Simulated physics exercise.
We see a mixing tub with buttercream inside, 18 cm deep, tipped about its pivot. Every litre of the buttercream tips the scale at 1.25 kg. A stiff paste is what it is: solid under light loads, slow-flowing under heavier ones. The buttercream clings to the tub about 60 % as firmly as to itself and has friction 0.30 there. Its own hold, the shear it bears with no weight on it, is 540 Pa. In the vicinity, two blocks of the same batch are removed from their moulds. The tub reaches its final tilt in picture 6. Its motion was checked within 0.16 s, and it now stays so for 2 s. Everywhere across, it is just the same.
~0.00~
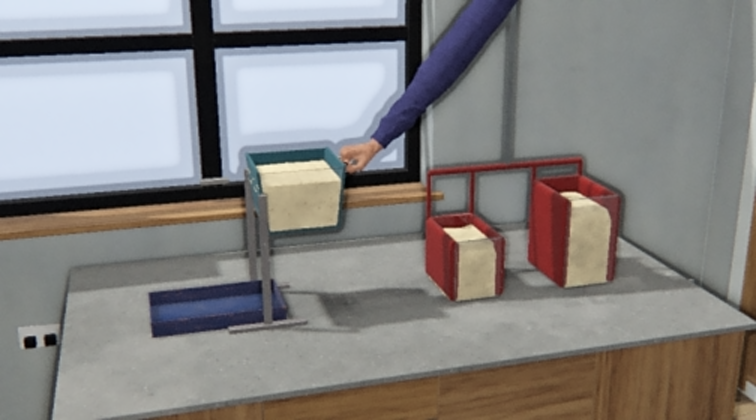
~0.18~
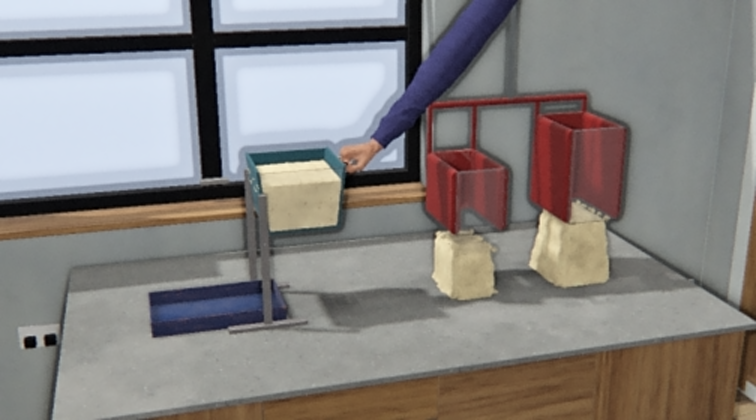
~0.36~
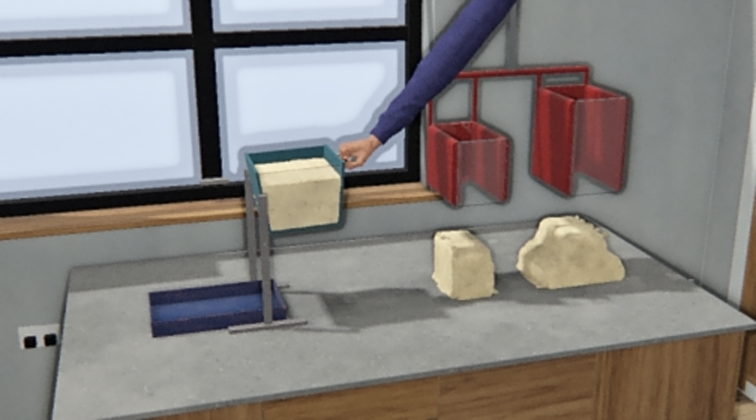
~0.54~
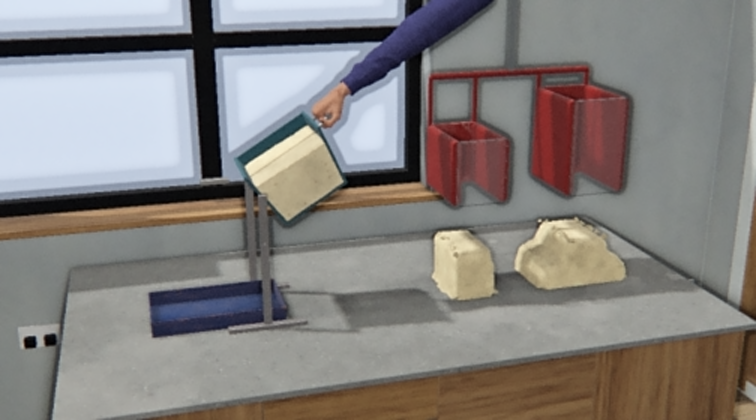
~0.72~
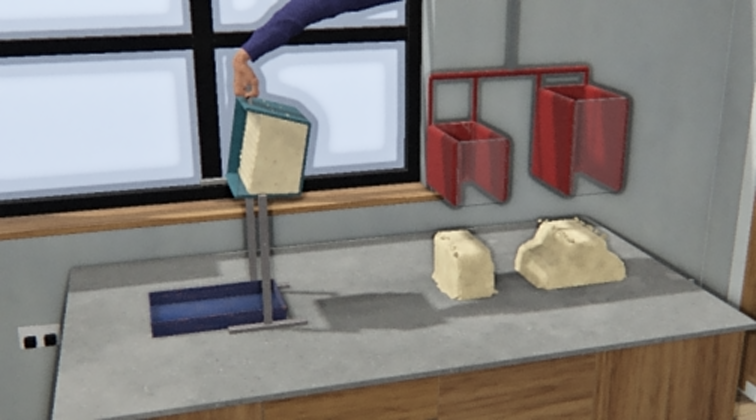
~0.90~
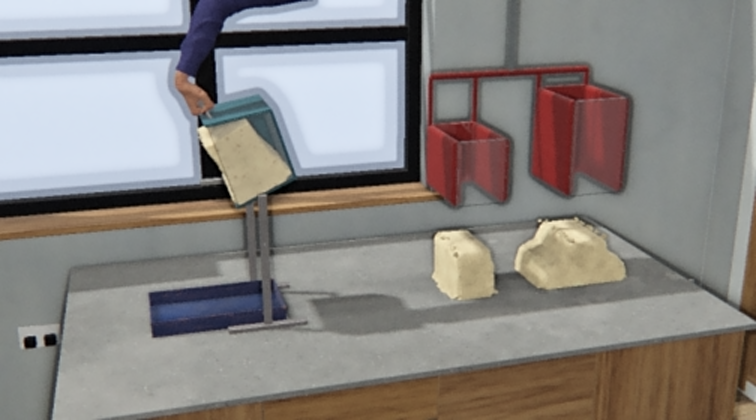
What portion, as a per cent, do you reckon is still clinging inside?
I reckon close to 0 % is still clinging.
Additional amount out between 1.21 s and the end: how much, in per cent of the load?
About 0 per cent.
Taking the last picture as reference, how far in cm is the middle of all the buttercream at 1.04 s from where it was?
Around 13 centimetres.
After 1.04 s, the tub is at 107 degrees and holds 33 %.
After 1.21 s, the tub is at 107 degrees and holds 0 %.
After 1.38 s, the tub is at 107 degrees and holds 0 %.
After 1.55 s, the tub is at 107 degrees and holds 0 %.
After 2.90 s, the tub is at 107 degrees and holds 0 %.
